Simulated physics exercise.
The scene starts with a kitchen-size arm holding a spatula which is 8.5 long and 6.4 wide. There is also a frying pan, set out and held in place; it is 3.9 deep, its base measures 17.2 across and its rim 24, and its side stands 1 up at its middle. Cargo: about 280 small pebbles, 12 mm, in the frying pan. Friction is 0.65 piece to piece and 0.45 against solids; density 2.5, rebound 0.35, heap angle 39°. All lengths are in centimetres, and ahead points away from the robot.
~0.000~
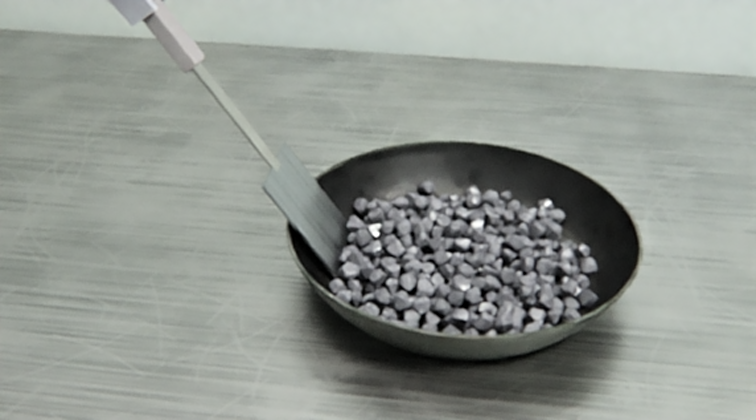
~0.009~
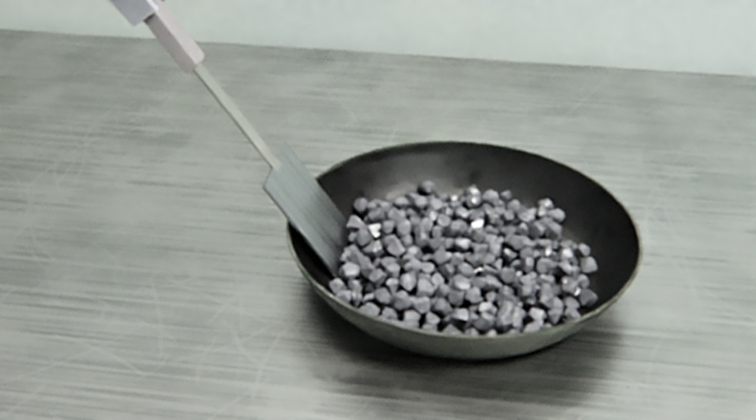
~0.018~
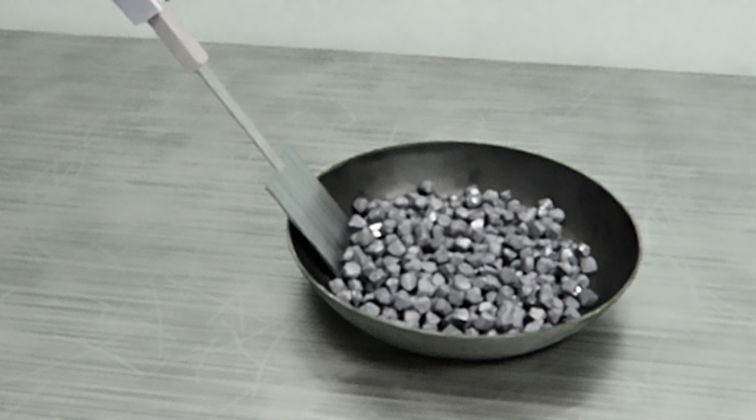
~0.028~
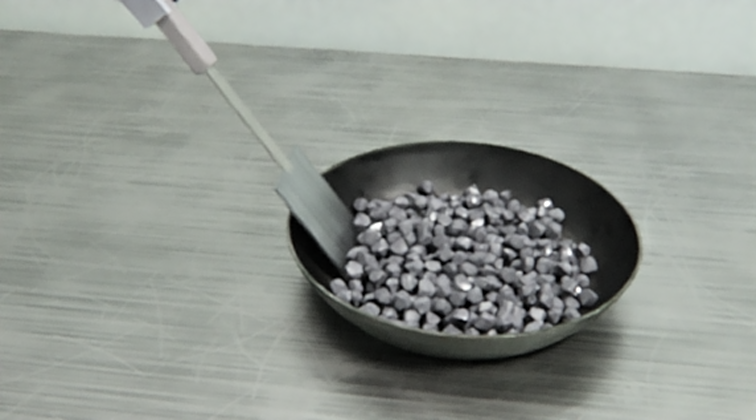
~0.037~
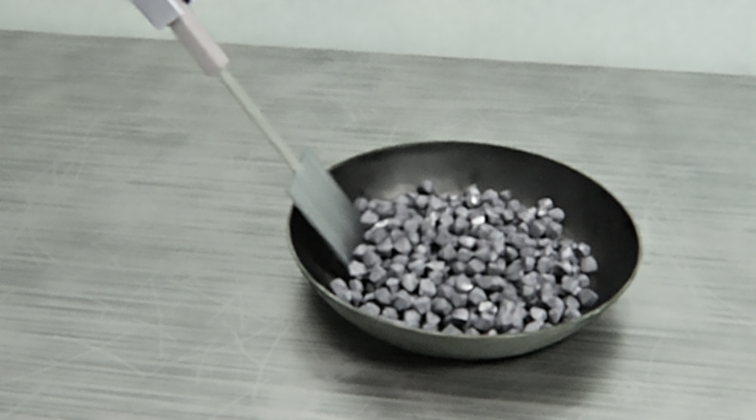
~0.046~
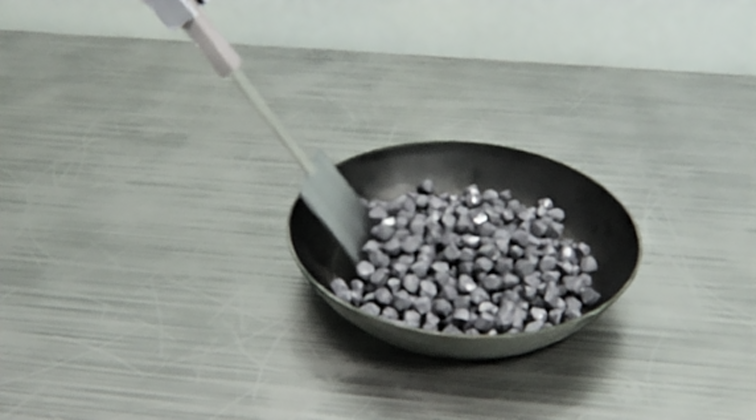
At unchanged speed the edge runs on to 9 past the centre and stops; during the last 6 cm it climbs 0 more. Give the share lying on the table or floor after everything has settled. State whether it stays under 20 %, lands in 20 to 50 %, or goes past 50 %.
It lands in 20 to 50 %.
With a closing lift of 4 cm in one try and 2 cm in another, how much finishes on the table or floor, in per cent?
Some 20 and 30 per cent.
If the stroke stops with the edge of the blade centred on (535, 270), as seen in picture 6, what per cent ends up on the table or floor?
The share ending on the table or floor is about 0 per cent.
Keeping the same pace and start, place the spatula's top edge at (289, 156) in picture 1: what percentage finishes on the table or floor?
About 35%.
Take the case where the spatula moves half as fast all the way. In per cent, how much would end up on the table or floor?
Then around 15 percent would finish on the table or floor.
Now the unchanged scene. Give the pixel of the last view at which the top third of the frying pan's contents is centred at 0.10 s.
It sits at about (506, 251).
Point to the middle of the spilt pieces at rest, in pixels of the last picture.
Around pixel (727, 280).
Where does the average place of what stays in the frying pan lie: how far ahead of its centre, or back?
What stays is shifted forward by around 2.5 cm.
By 0.10 s, sloping 55°, highest piece 5 above the table; 284 in the frying pan.
By 0.15 s, sloping 55°, highest piece 5 above the table; 284 in the frying pan.
By 0.38 s, sloping 55°, highest piece 9 above the table; 198 in the frying pan, 70 on the table or floor, 16 on the blade or in flight.
By 1.43 s, sloping 55°, highest piece 4 above the table; 198 in the frying pan, 86 on the table or floor.
Final count, 198 in the frying pan, 86 on the table or floor. That is 30 % on the table or floor.
